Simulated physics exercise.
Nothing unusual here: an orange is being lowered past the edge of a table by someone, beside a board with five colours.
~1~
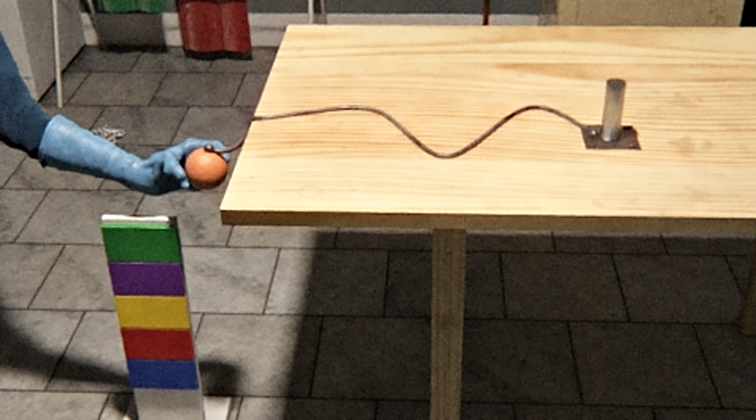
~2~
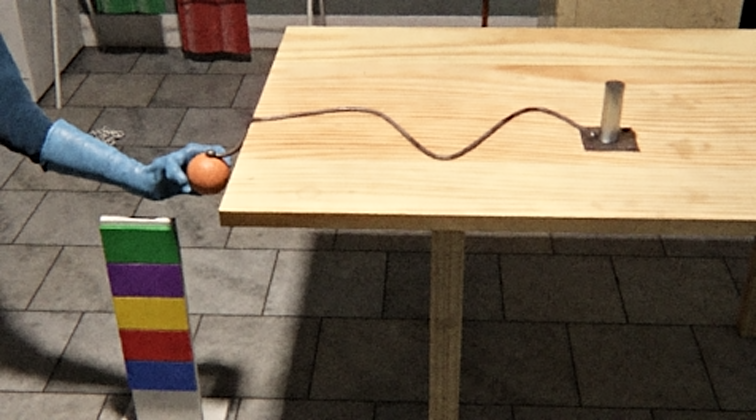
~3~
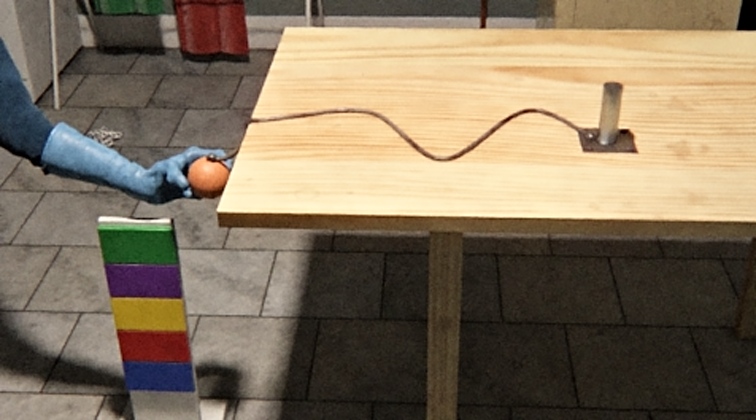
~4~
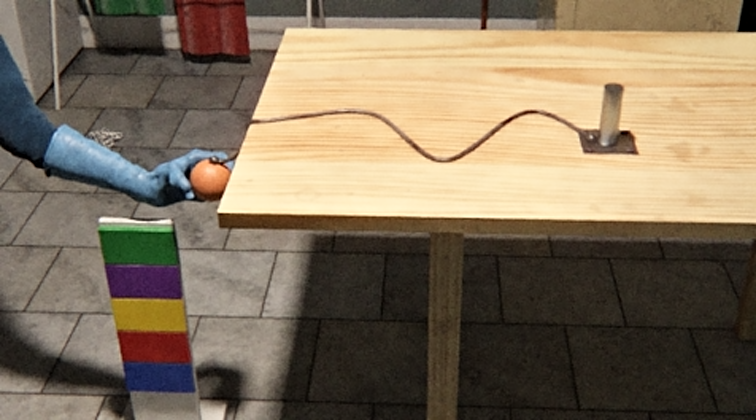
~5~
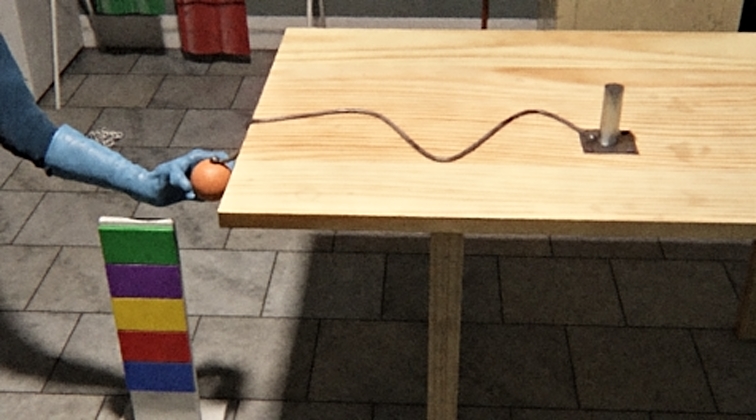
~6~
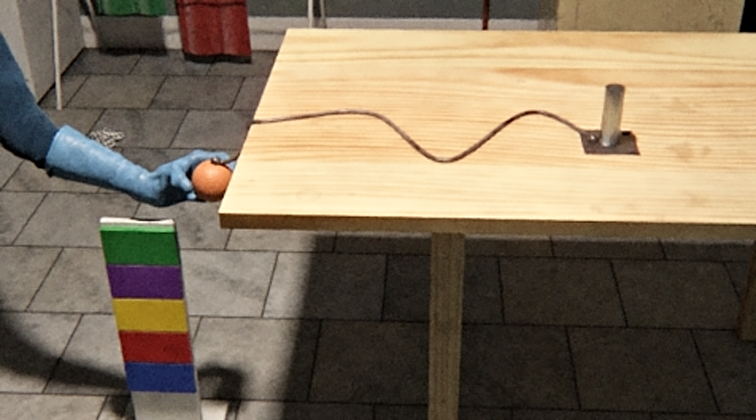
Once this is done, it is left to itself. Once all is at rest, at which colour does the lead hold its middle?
At yellow.
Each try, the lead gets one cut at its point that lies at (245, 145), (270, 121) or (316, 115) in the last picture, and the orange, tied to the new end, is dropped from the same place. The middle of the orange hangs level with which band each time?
For the first: Purple; for the second: Green; for the third: No band.
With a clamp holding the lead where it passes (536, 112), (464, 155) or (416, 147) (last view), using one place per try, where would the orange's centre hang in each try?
Try 1: (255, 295); try 2: (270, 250); try 3: (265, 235).
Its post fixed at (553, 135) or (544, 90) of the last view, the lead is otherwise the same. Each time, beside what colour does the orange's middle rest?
The first case gives red, the second gives red.
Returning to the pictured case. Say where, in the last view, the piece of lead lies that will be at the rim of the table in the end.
The bit in question sits close to (384, 119).
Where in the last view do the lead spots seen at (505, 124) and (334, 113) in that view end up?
In that view they reach (460, 136) and (253, 183).
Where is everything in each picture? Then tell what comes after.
The first picture shows orange (207, 169); green (140, 245); purple (146, 280); yellow (152, 313); red (157, 345); blue (162, 376).
The second picture shows orange (208, 174); lead through (564, 118) (494, 129) (431, 155) (380, 114) (292, 116).
The third picture shows orange (209, 178).
The fourth picture shows orange (212, 181); lead through (562, 121) (492, 132) (430, 157) (379, 116) (291, 118).
The fifth picture shows orange (212, 181).
The sixth picture shows orange (213, 181); lead through (564, 121) (494, 132) (431, 157) (380, 117) (292, 118).
Soon after, orange near (234, 314); level with yellow.
Then, orange near (298, 322); level with yellow.
Further on, orange near (253, 314); level with yellow.
At rest, orange near (260, 318); level with yellow. The yellow one.
